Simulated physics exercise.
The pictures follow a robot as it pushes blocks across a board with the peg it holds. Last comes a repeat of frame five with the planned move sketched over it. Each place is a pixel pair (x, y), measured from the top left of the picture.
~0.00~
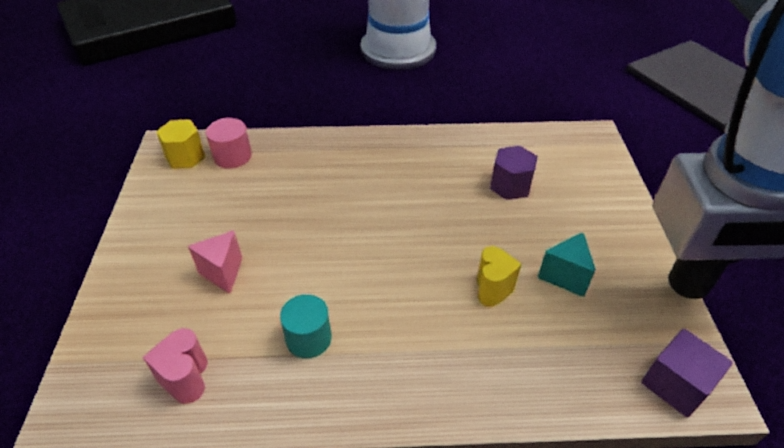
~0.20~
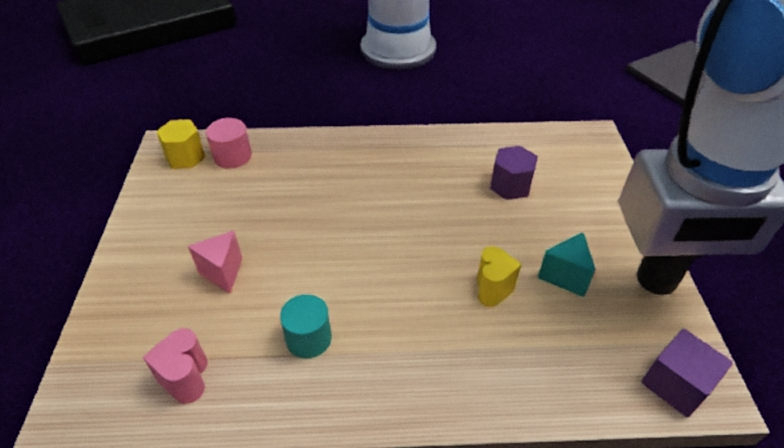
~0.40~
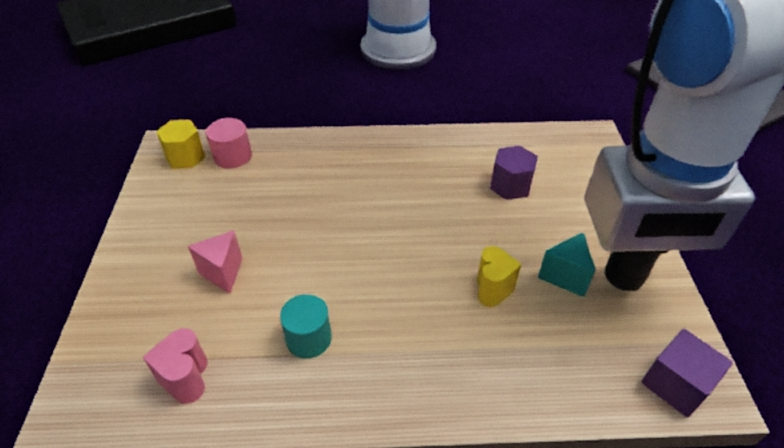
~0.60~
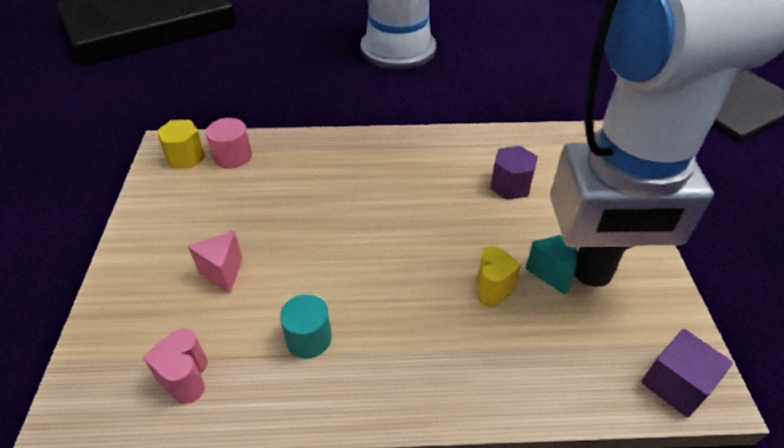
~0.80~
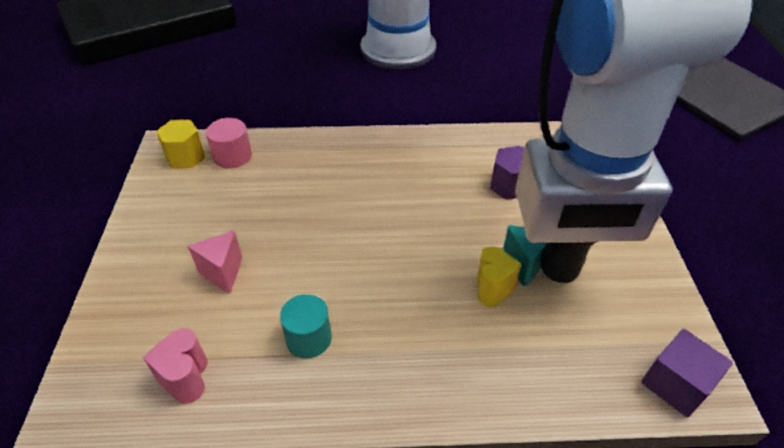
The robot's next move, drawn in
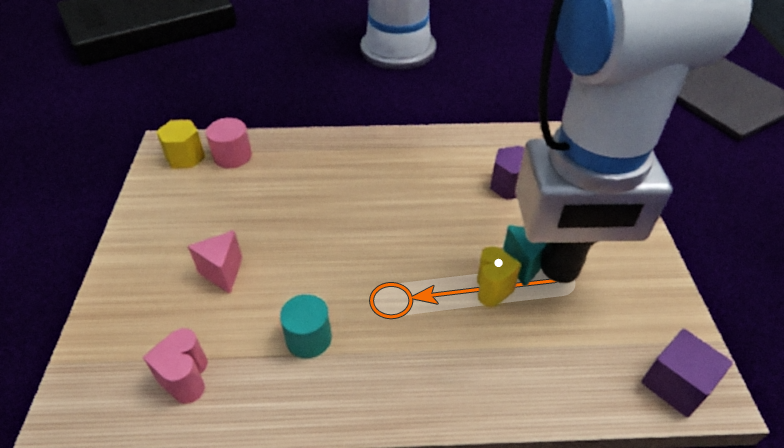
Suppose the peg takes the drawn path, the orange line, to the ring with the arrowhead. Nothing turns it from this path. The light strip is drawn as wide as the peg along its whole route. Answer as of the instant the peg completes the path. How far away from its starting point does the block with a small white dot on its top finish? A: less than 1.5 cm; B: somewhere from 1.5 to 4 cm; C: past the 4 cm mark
(C)
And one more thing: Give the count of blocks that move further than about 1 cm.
Answer: 2.
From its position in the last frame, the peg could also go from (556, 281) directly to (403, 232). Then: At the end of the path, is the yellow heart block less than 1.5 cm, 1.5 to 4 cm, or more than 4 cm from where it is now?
Its final spot will lie within 1.5 cm of the current one.
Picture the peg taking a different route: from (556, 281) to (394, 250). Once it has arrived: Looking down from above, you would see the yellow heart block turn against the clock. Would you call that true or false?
True - the claim holds.
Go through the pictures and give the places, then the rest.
The first picture shows tip of the peg at (688, 284), middles of tops, turquoise circular block at (304, 313), yellow heart block at (499, 263), turquoise triangular piece at (575, 251).
The second picture shows peg at (656, 280), nothing pushed.
The third picture shows peg at (624, 276), nothing pushed.
The fourth picture shows peg at (592, 273), turquoise triangular piece at (561, 247).
The fifth picture shows peg at (560, 269), turquoise circular block at (304, 313), yellow heart block at (499, 263), turquoise triangular piece partly hidden.
The line goes in a line from (556, 281) to (391, 300); the dot is on the yellow heart block.
The first path, step by step. One third of the way, peg at (505, 275); yellow heart block at (467, 264); turquoise triangular piece at (506, 233), turned 40° clockwise.
Two thirds of the way, peg at (447, 282); yellow heart block at (412, 259), turned 50° clockwise; turquoise triangular piece at (505, 233), turned 40° clockwise.
At the end, peg at (391, 289); turquoise circular block unmoved; yellow heart block at (365, 253), turned 100° clockwise; turquoise triangular piece at (505, 233), turned 40° clockwise.
